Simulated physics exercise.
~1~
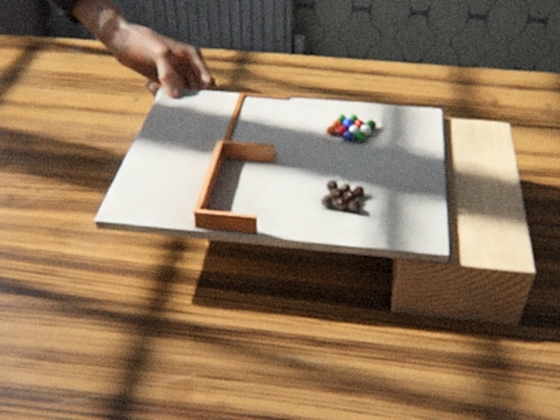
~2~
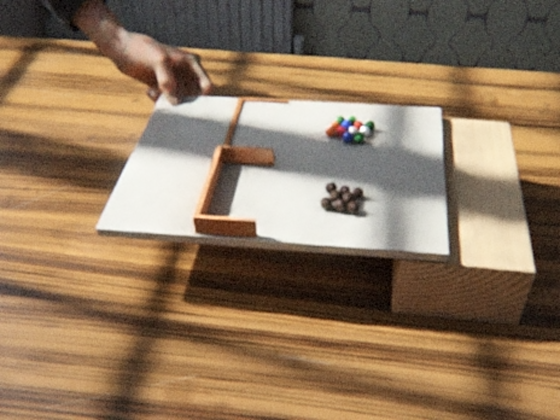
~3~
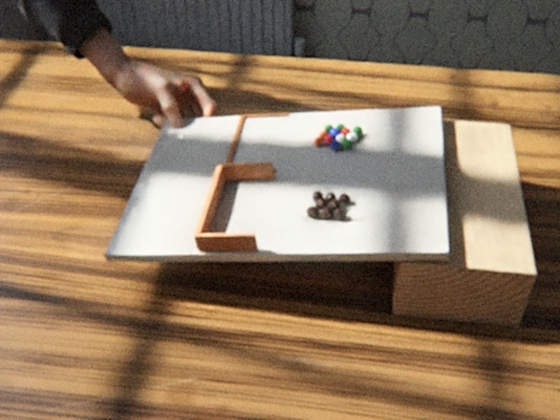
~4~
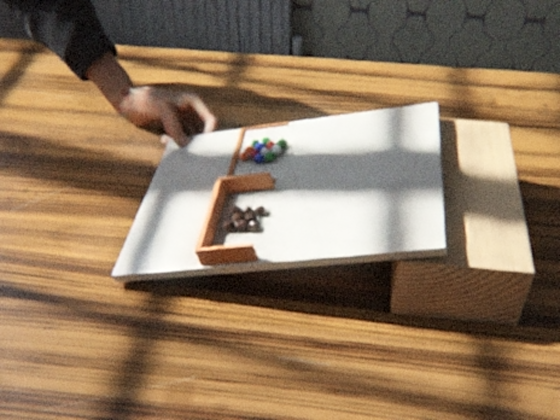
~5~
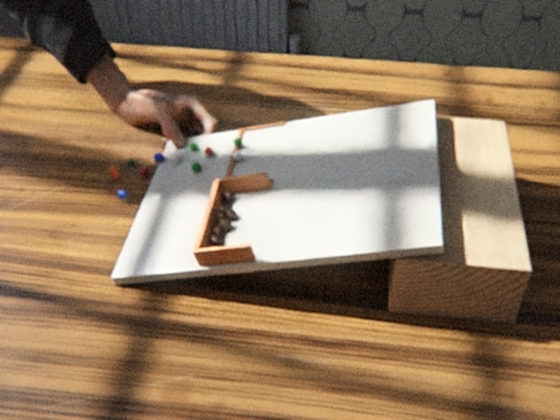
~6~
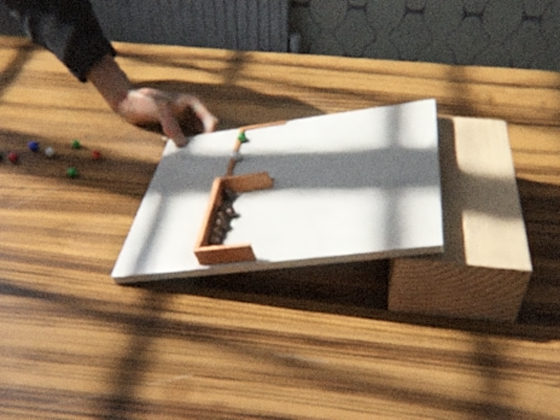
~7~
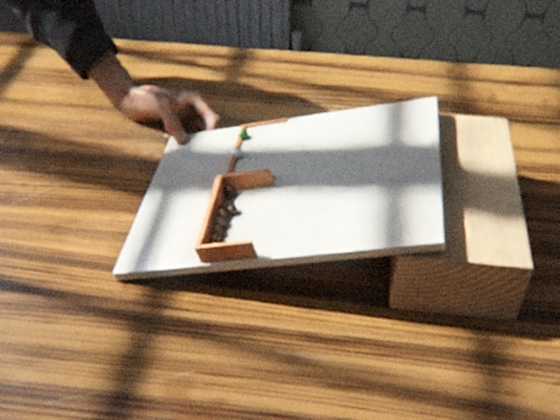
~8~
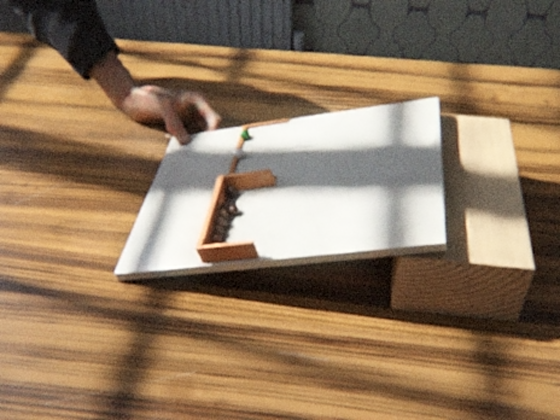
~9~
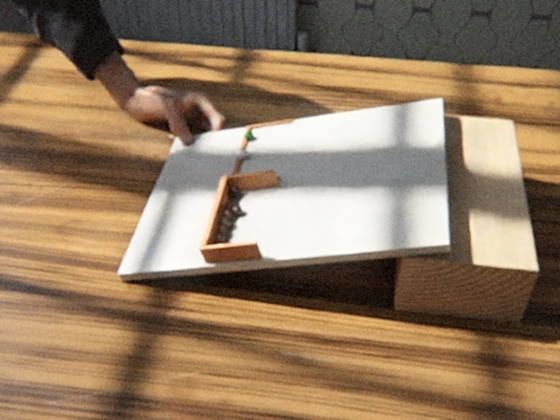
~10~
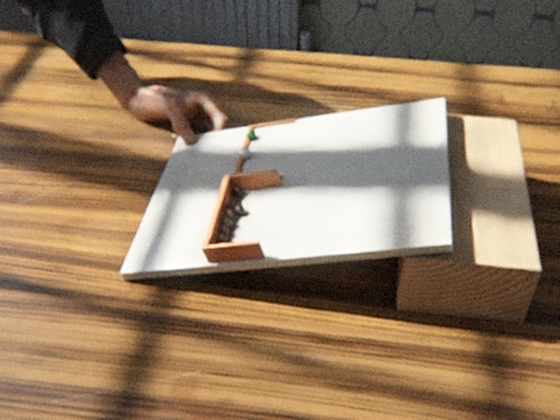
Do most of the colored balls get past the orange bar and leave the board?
Yes, most of the colored balls go over their bar and roll off the left side of the board, with only a few left at the bar.
